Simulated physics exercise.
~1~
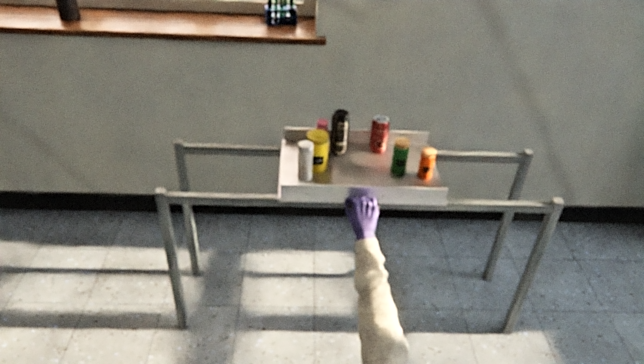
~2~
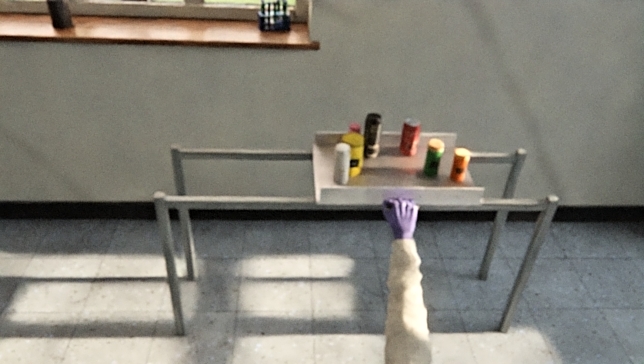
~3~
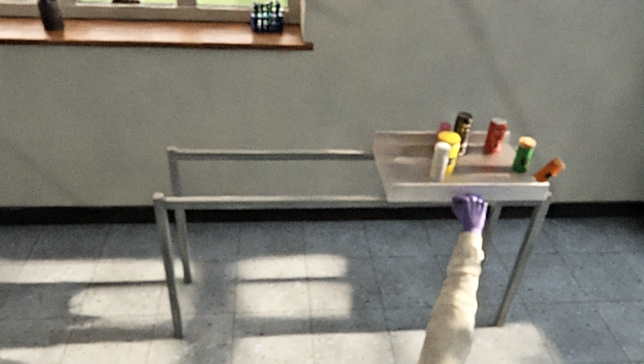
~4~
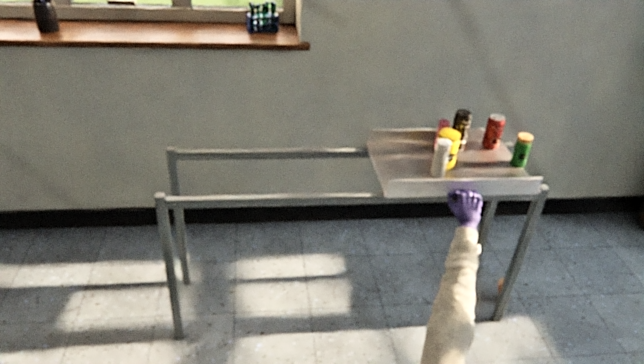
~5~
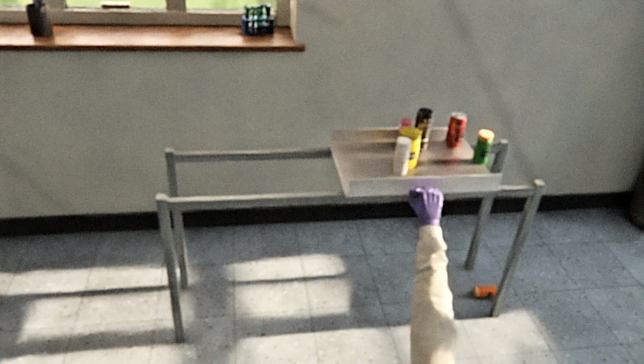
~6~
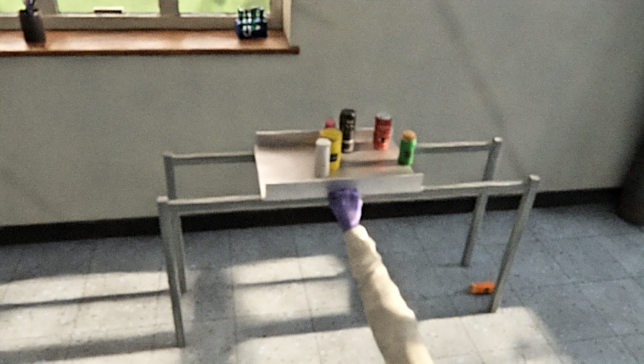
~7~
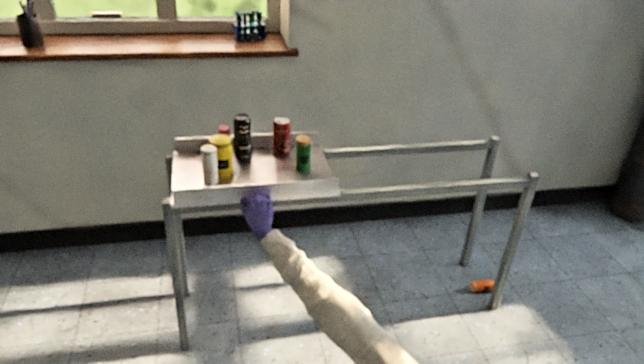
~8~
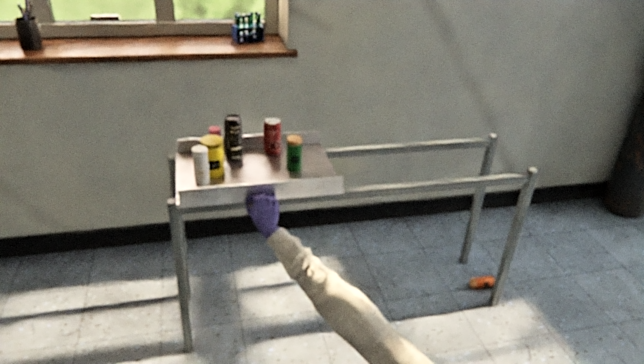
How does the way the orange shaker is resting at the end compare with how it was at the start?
At the start the orange shaker stands upright on the tray. By the end it is lying on its side on the floor.
